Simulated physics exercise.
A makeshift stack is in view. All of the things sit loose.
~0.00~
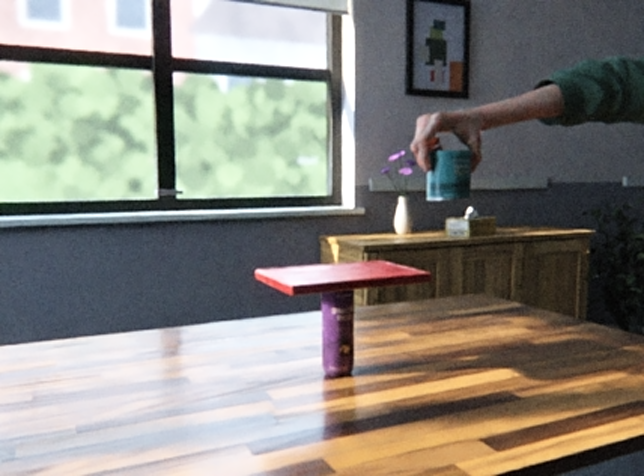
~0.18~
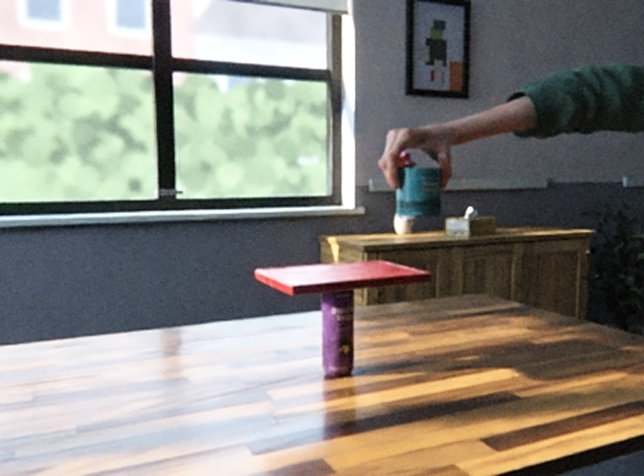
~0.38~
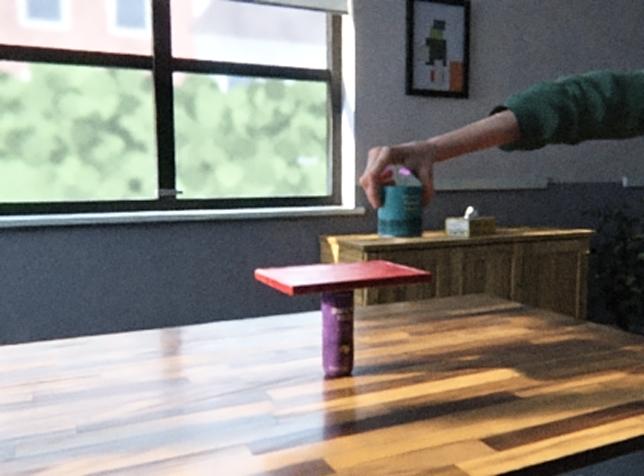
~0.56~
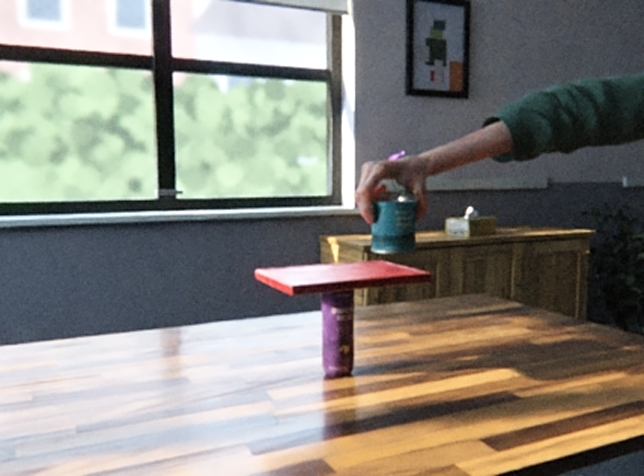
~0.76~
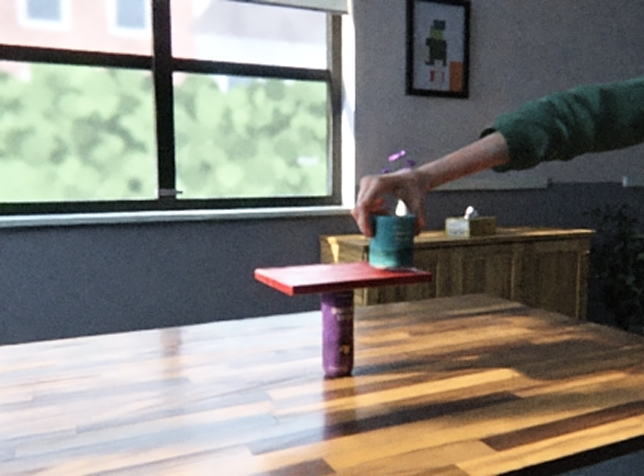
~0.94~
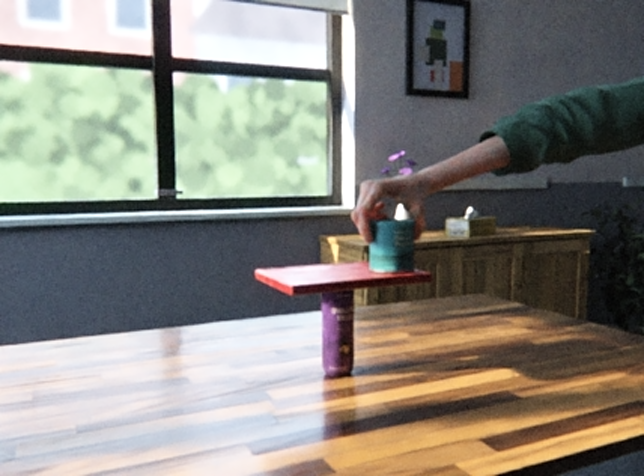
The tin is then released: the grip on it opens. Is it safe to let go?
I expect the stack to come down, at least in part.
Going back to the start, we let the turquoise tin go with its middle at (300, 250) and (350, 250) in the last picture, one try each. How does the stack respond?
Result of try one is that it tips over, and of try two that it stays stable.
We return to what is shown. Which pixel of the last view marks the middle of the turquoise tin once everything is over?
Around (462, 346).
Around 1.24 s, turquoise tin now fallen; red lid rocked 47° from its first pose.
Around 1.44 s, red lid now fallen.
Around 1.64 s, things are still on the move.
Finally (2.0 s), fallen, red lid and turquoise tin; purple can still in place. Final places as the last picture's camera would see them, turquoise tin near (462, 346). The stack comes apart.
